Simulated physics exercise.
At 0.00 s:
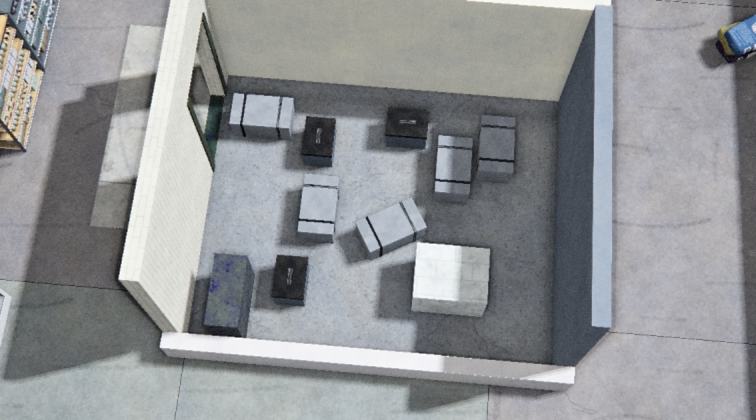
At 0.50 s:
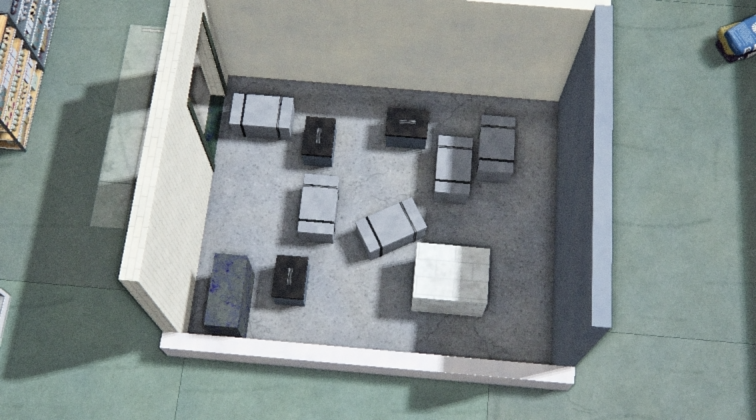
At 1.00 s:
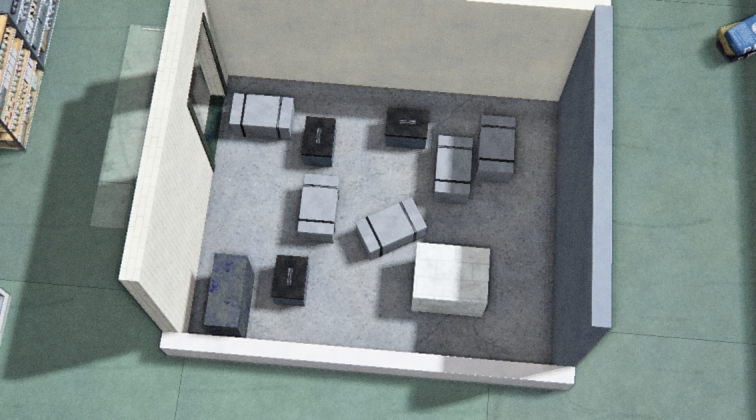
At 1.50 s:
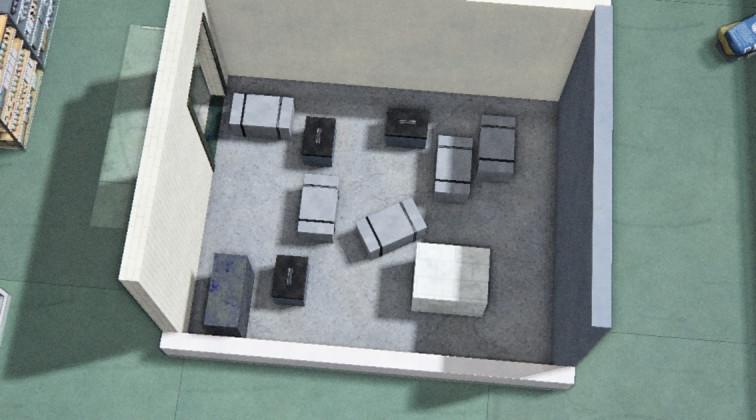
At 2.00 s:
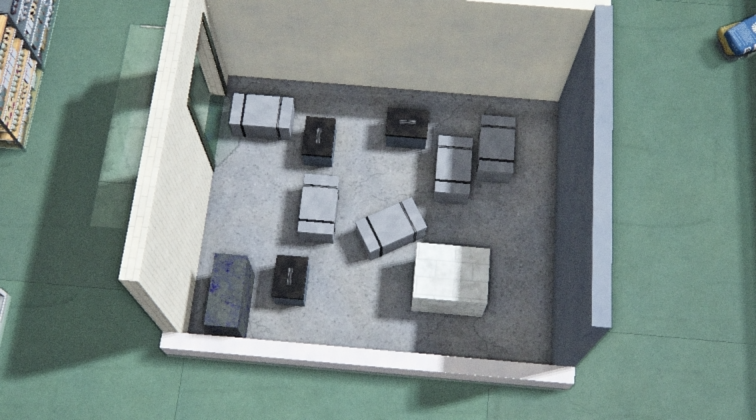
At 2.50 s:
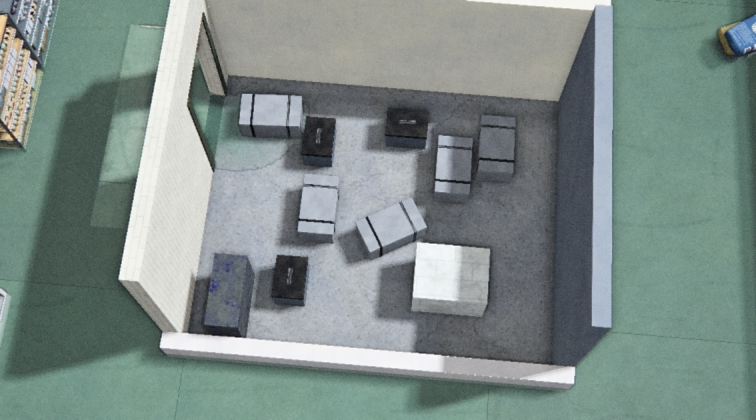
In a small walled storeroom seen from above, the scattered trunks and boxes stayed still at first; then a thin patch of water spread in by the left doorway, and the nearest grey trunk shifted slightly right.
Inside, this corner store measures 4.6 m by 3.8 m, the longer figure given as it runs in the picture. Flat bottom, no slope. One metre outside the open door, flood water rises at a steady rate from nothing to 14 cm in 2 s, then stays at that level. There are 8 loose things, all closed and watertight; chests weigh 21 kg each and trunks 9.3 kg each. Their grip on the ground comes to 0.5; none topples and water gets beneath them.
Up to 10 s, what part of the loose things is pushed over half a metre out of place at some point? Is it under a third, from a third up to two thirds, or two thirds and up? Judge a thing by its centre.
I would say under a third.
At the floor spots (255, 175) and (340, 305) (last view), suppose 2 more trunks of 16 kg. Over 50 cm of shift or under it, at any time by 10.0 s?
In turn: Beyond the mark, within the mark.
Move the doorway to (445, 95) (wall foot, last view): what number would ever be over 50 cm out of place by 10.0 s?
3.
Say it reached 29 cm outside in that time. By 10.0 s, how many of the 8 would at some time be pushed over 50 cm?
The count would be 8.
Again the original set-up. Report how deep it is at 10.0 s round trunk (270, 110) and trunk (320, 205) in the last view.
Roughly 6 and 4 cm.
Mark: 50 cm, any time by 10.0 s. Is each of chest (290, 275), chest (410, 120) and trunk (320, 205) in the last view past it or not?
First not as far, then not as far, then farther.
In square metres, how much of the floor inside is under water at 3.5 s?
Around 3.0 m2 of it.
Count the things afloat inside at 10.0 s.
The number is 3.
After 3.5 s 0 of 8 are over 50 cm from their spots; 1 afloat.
After 4.5 s 1 of 8 are over 50 cm from their spots; 1 afloat.
After 7.0 s 1 of 8 are over 50 cm from their spots; 1 afloat.
After 10.0 s 2 of 8 are over 50 cm from their spots, and 2 have been at some point; 3 afloat.
